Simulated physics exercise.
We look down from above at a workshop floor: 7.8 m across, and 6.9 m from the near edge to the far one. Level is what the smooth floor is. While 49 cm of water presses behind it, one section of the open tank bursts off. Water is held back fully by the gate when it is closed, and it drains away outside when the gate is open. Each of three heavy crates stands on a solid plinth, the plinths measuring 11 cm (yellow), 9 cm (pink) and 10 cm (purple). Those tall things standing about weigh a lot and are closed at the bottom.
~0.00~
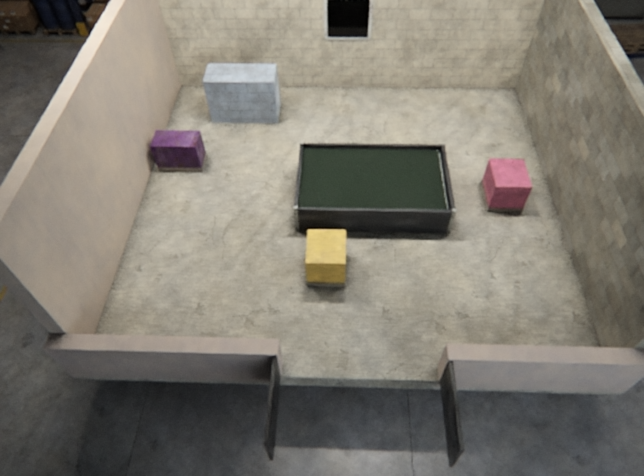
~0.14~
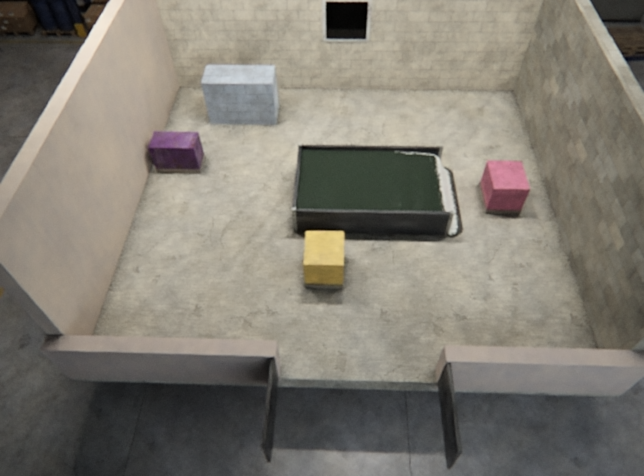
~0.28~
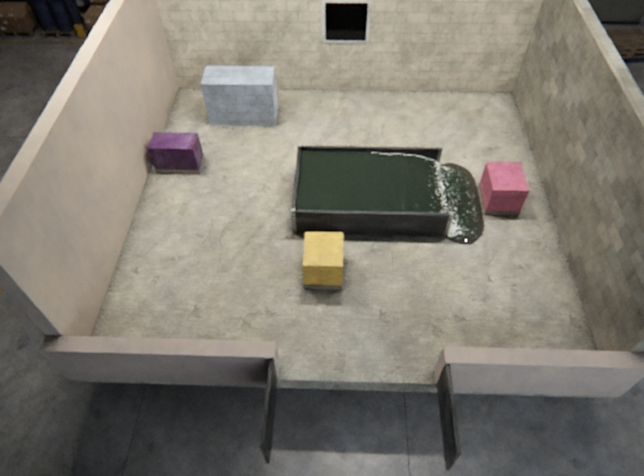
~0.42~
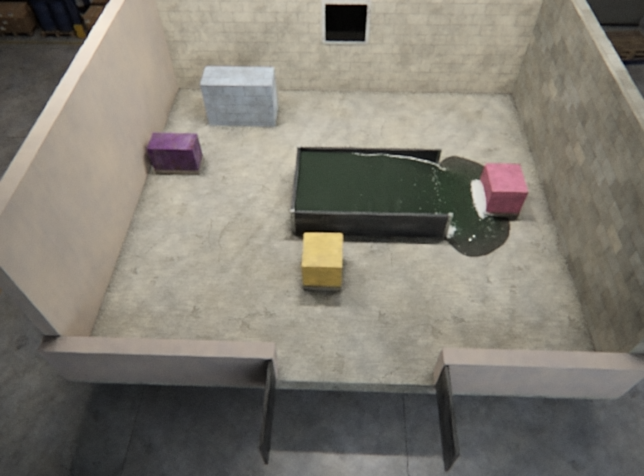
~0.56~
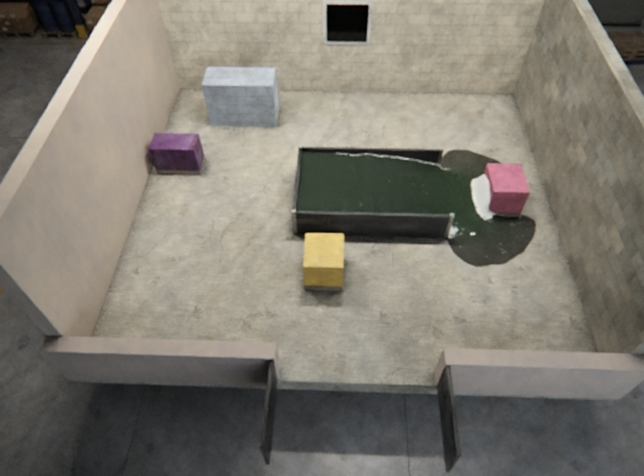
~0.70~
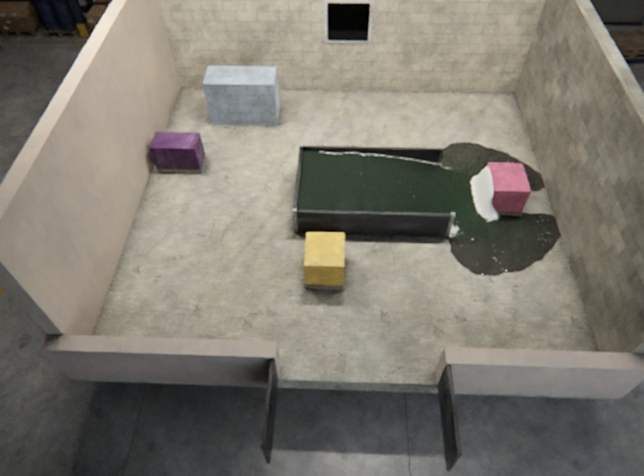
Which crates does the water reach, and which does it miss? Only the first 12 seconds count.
Crate by crate: Yellow crate - missed, pink crate - reached, purple crate - missed.
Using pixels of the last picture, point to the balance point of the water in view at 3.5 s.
Balance point at about (460, 201).
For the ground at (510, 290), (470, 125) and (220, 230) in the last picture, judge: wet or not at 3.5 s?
Going through the three points: Awash, then awash, then not yet touched.
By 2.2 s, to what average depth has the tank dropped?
It averages close to 24 centimetres.
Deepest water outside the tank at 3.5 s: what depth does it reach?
It gets to some 24 cm.
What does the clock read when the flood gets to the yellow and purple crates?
Yellow 4.5 s; purple 7.5 s.
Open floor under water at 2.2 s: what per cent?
Around 25 per cent.
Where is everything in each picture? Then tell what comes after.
The open tank at (373, 178) is whole and still, 49 cm deep, in the first frame.
Water pours out at (441, 193) and has run 0.8 m, to (444, 170); deepest outside 19 cm, 49 cm at the open tank's back, in the second frame.
The front is at (461, 169), 1.0 m from the gap at (440, 196); 1.1 m2 of floor is under water; 49 cm left at the back of the open tank, in the third frame.
Water pours out at (439, 197) and has run 1.3 m, to (477, 167); deepest outside 30 cm, 49 cm at the open tank's back, in the fourth frame.
The front is at (530, 232), 1.7 m from the gap at (440, 198); 2.6 m2 of floor is under water; 49 cm left at the back of the open tank, in the fifth frame.
The front is at (556, 227), 2.1 m from the gap at (441, 197); 3.5 m2 of floor is under water; 49 cm left at the back of the open tank, in the sixth frame.
After 1.4 s water covers 15 % of the floor and is deepest (35 cm) near (471, 201); yellow plinth not reached, pink plinth reached, purple plinth not reached.
After 2.2 s water covers 25 % of the floor and is deepest (32 cm) near (471, 201); yellow plinth not reached, pink plinth reached, purple plinth not reached.
After 3.5 s water covers 30 % of the floor and is deepest (24 cm) near (591, 374); yellow plinth not reached, pink plinth reached, purple plinth not reached.
After 7.0 s water covers 75 % of the floor and is deepest (10 cm) near (513, 118); yellow plinth reached, pink plinth reached, purple plinth not reached.
After 12.0 s water covers 100 % of the floor and is deepest (7 cm) near (542, 372); highest at the yellow plinth 7 cm, highest at the pink plinth 62 cm, highest at the purple plinth 6 cm.
